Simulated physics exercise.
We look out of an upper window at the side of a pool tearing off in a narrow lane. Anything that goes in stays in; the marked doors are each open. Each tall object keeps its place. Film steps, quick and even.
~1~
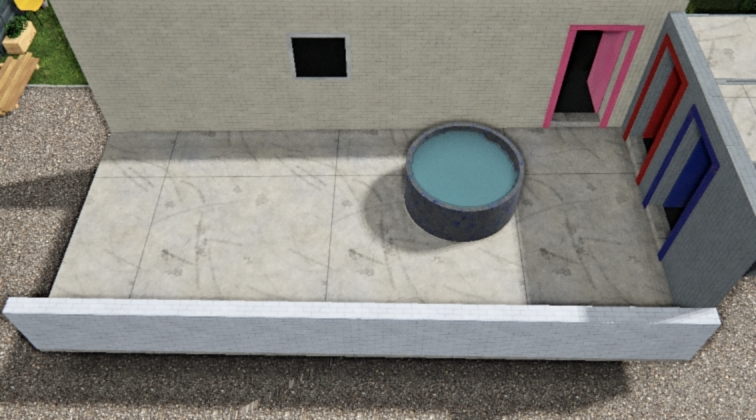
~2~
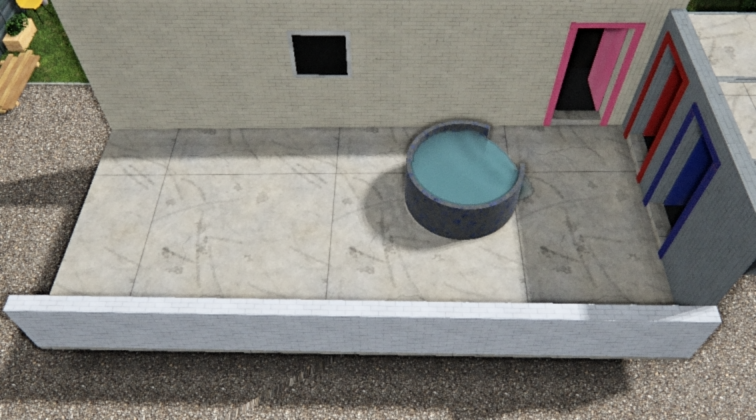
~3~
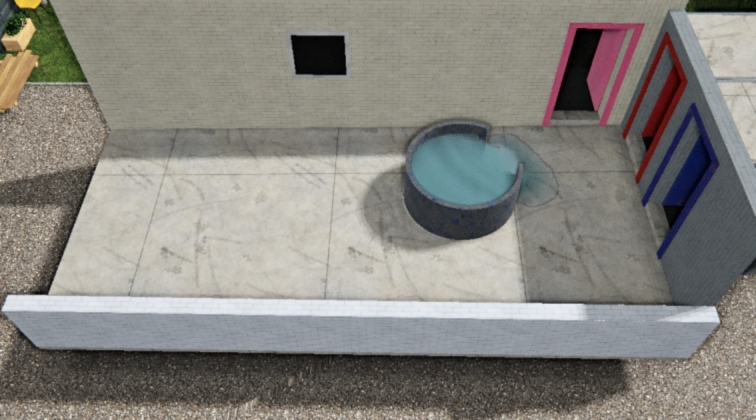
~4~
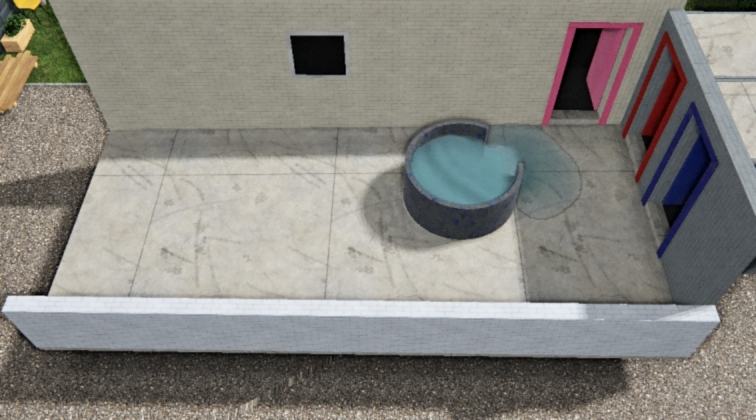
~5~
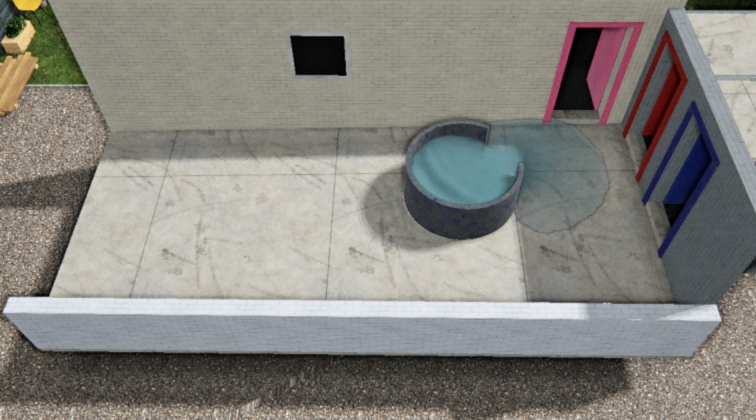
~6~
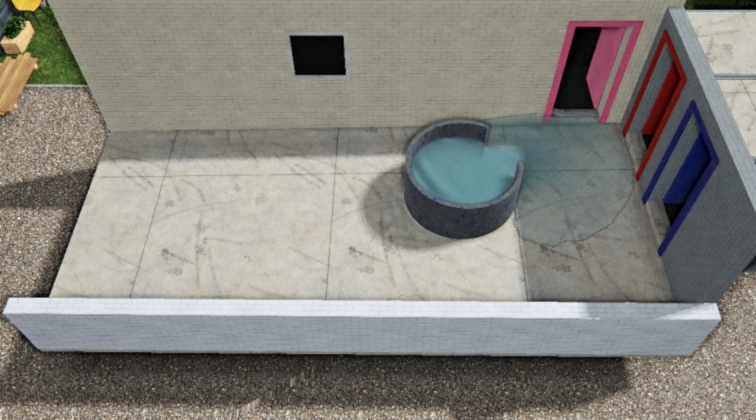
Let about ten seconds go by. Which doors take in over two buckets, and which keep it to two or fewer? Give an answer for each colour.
The red door is going to be over the line; the blue door is going to be at or under the line; the pink door is going to be over the line.
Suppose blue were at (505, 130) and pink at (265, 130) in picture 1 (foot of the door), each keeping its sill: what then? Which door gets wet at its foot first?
The blue door.
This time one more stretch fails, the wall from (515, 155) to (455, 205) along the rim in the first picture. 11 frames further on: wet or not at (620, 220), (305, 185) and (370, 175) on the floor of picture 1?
The first spot is swamped, the second spared, the third spared.
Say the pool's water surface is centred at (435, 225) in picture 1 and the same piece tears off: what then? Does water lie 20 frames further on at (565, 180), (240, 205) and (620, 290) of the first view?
I'd say swamped for the first, still dry for the second and swamped for the third.
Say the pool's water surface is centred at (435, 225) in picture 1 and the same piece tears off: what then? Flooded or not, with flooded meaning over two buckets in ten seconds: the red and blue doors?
Red: Above the limit; blue: Above the limit.
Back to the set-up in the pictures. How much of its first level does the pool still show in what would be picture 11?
My reading: Near 56 %.
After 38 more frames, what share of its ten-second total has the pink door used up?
Near 100 in a hundred.
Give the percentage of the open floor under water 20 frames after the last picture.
I'd put it at roughly 35 per cent.
A moment on, water covers 15 % of the floor; the red door under two buckets in, the blue door wet at the sill, nothing in, the pink door under two buckets in.
Next, water covers 20 % of the floor; the red door far over two buckets in, the blue door wet at the sill, nothing in, the pink door over two buckets in.
Then, water covers 35 % of the floor; the red door far over two buckets in, the blue door under two buckets in, the pink door far over two buckets in.
Later, water covers 65 % of the floor; the red door far over two buckets in, the blue door under two buckets in, the pink door far over two buckets in.
In the end, water covers 90 % of the floor; the red door far over two buckets in, the blue door under two buckets in, the pink door far over two buckets in.
